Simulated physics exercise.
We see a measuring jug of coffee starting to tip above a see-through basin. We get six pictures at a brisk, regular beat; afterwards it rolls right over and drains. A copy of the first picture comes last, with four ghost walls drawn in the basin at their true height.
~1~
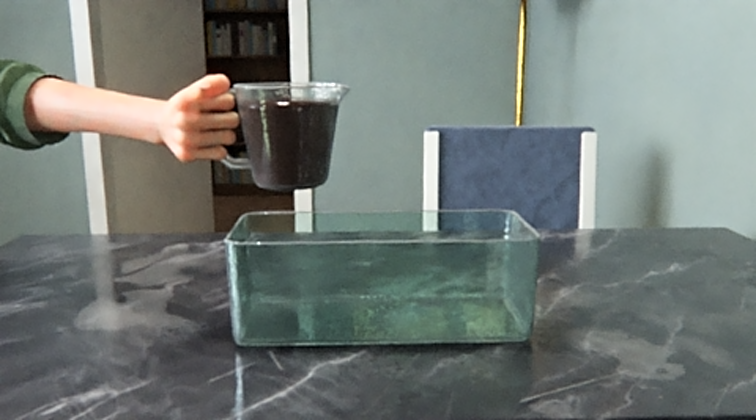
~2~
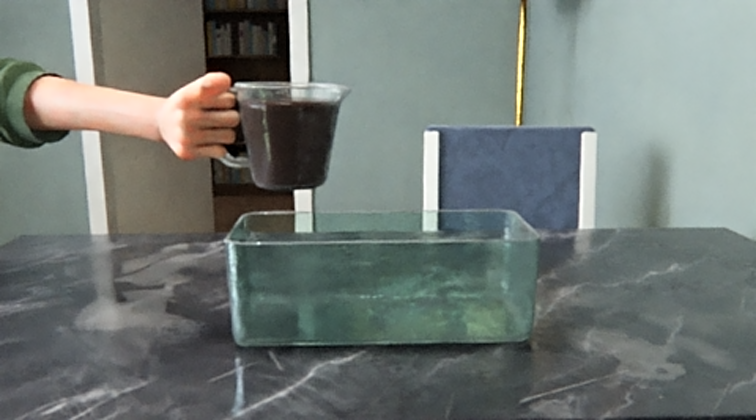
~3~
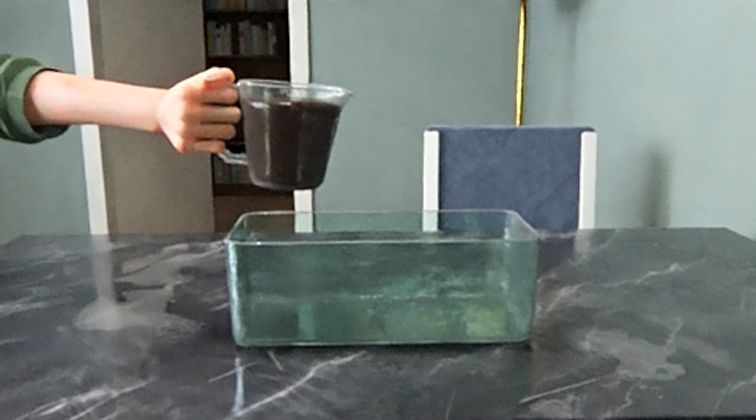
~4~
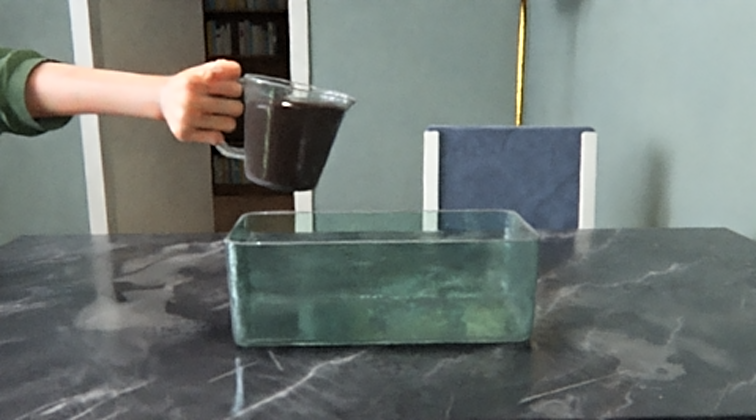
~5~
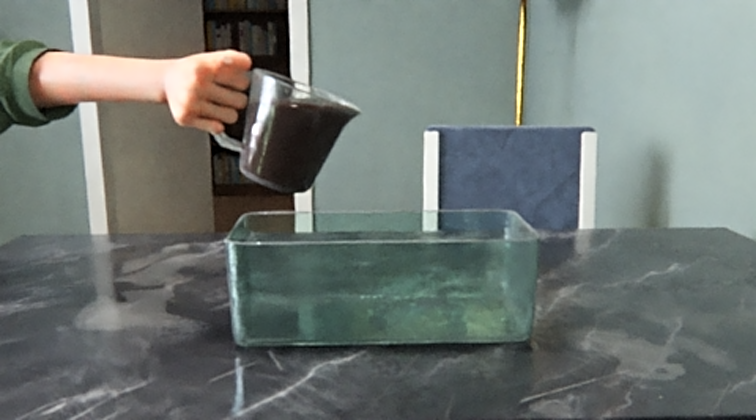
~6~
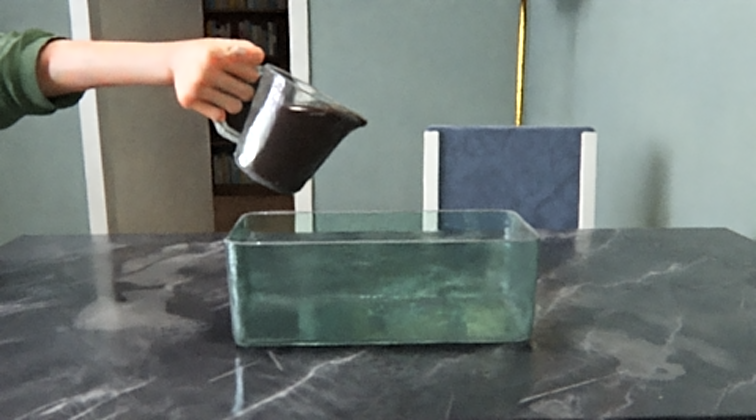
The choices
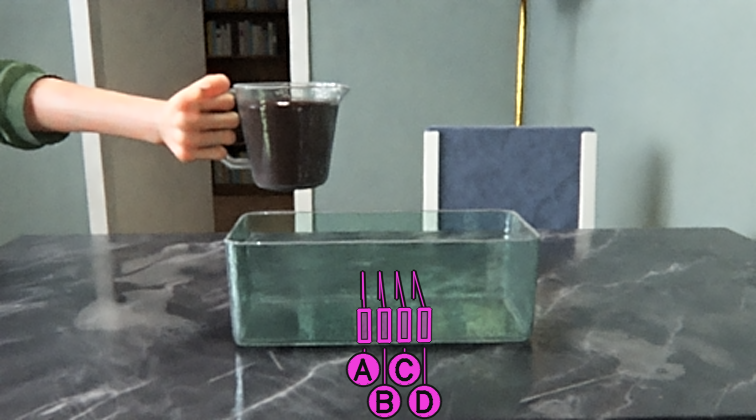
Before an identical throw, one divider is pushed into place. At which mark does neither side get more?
Go for C.
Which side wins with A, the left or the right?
More ends on the right.
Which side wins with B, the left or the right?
More ends on the right.
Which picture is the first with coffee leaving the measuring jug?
Picture 6.
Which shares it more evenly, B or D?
D.
In magenta, A at (364, 349); B at (384, 348); C at (404, 348); D at (424, 348).
With A, about 5 % ends left of the wall and 94 % right of it.
With B, about 13 % ends left of the wall and 86 % right of it.
With C, about 45 % ends left of the wall and 54 % right of it.
With D, about 78 % ends left of the wall and 21 % right of it.
